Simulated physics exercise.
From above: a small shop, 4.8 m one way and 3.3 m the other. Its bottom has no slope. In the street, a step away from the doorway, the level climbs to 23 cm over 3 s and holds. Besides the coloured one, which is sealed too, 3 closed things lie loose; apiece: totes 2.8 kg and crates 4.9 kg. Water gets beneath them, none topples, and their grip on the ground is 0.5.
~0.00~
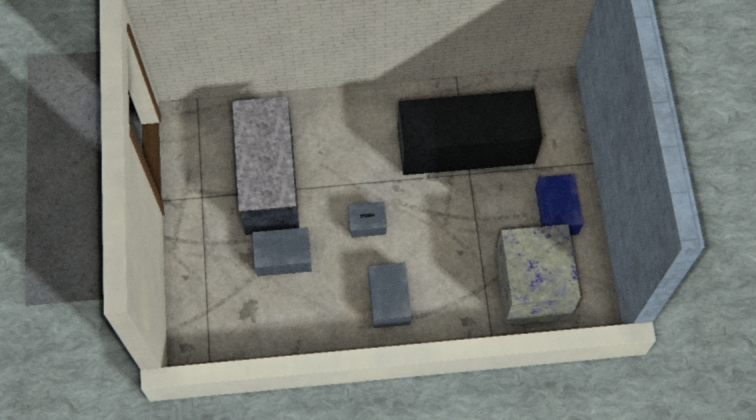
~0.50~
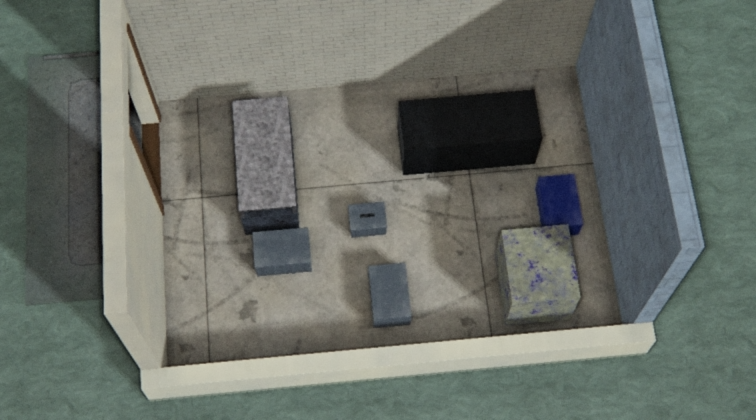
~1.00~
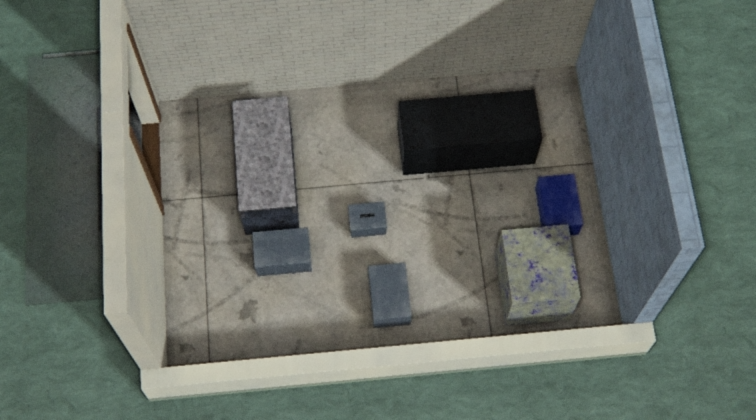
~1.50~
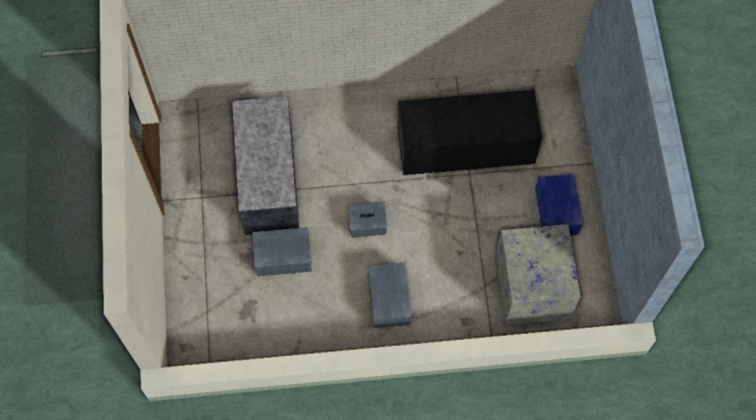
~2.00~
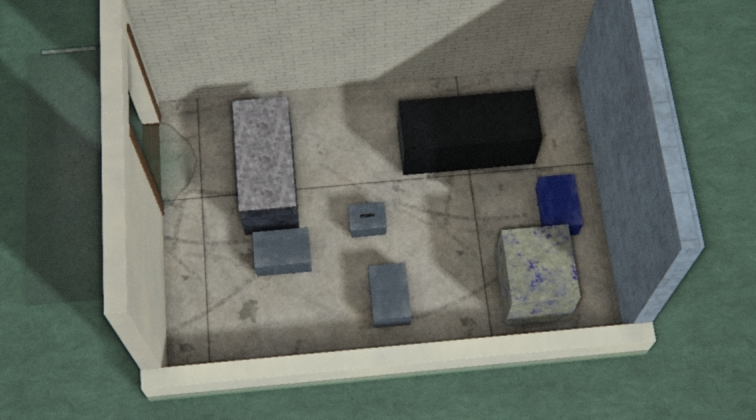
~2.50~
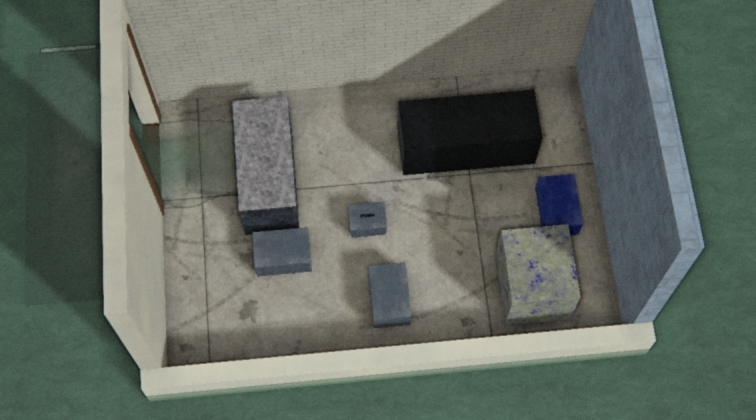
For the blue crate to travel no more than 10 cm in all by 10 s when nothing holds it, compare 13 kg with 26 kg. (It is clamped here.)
I expect that only the higher weight holds it.
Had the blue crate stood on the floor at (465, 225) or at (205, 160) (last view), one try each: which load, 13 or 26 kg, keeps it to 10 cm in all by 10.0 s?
In that order: Only the larger holds; neither holds.
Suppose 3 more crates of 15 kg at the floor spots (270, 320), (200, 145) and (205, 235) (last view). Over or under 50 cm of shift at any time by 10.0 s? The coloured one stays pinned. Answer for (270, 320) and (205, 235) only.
In that order: More, over.
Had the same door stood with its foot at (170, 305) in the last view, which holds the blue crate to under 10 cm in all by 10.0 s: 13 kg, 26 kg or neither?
Then neither load is enough.
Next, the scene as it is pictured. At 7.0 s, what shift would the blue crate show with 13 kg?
Roughly 0 cm.
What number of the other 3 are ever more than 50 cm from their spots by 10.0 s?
2 of them.
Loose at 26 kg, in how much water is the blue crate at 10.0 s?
Roughly 8 cm.
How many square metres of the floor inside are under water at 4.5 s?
About 5.5 m2.
After 3.5 s the blue crate would be 0 cm from its start with 13 kg and 0 cm from its start with 26 kg; 0 cm of water round it then.
After 4.5 s the blue crate would be 0 cm from its start with 13 kg and 0 cm from its start with 26 kg; 0 cm of water round it then.
After 7.0 s the blue crate would be 0 cm from its start with 13 kg and 0 cm from its start with 26 kg; 1 cm of water round it then.
After 10.0 s the blue crate would be 24 cm from its start with 13 kg and 0 cm from its start with 26 kg; 8 cm of water round it then.
